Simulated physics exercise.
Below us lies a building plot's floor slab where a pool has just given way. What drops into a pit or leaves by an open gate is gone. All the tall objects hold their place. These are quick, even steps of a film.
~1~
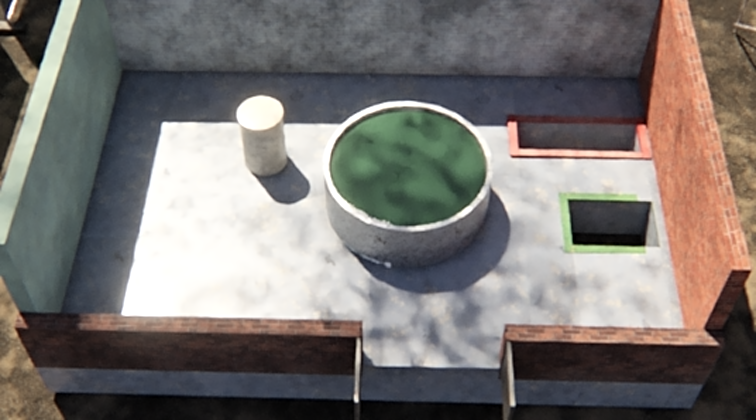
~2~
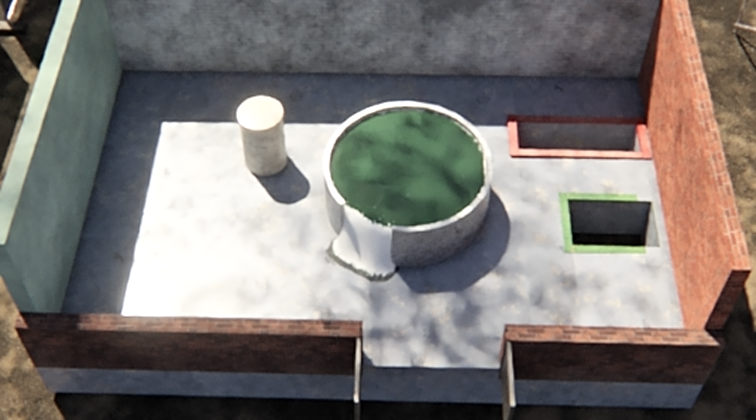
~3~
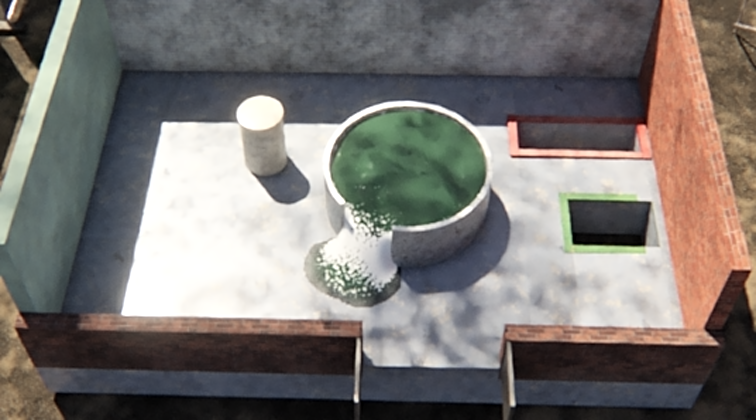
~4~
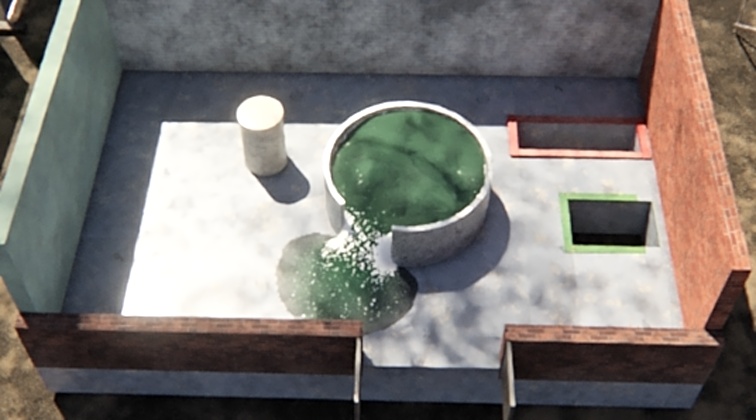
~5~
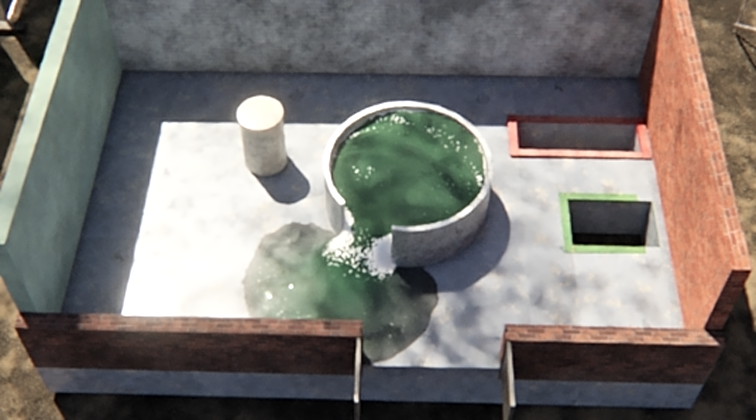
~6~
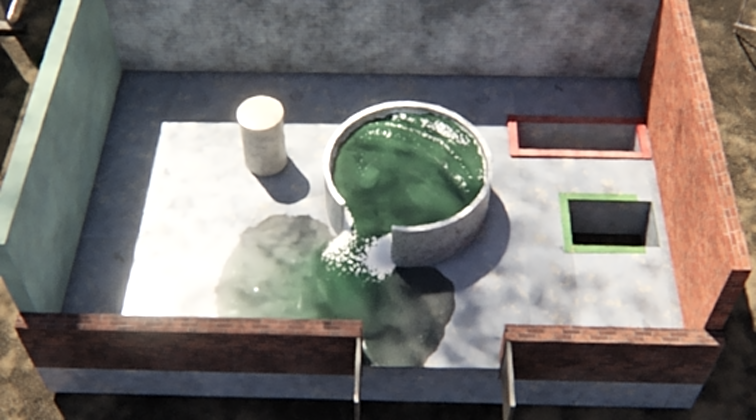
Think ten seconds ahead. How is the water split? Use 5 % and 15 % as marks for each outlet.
One by one: The gate takes over 15 %; the green pit takes under 5 %; the red pit takes under 5 %.
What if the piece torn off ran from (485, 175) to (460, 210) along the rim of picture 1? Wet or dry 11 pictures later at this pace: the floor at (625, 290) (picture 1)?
Answer: Under water.
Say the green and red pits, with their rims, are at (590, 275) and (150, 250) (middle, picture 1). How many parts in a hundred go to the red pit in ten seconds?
Roughly, in per cent: Red 45.
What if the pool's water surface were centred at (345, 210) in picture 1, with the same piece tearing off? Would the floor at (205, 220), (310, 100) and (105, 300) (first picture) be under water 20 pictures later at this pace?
In turn: Not flooded, no water, flooded.
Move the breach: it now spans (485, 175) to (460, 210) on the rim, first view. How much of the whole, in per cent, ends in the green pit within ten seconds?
In per cent: Green 50.
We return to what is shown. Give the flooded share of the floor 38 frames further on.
Some 55 per cent.
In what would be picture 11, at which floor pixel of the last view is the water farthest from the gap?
Close to (54, 343).
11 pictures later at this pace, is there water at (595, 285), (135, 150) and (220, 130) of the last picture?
As listed: Free of water, not flooded, not flooded.
A moment on, water covers 20 % of the floor; the gate 2 %, the green pit 0 %, the red pit 0 %.
Next, water covers 25 % of the floor; the gate 6 %, the green pit 0 %, the red pit 0 %.
Then, water covers 35 % of the floor; the gate 10 %, the green pit 0 %, the red pit 0 %.
Later, water covers 55 % of the floor; the gate 15 %, the green pit 0 %, the red pit 0 %.
In the end, water covers 75 % of the floor; the gate 18 %, the green pit 0 %, the red pit 0 %.
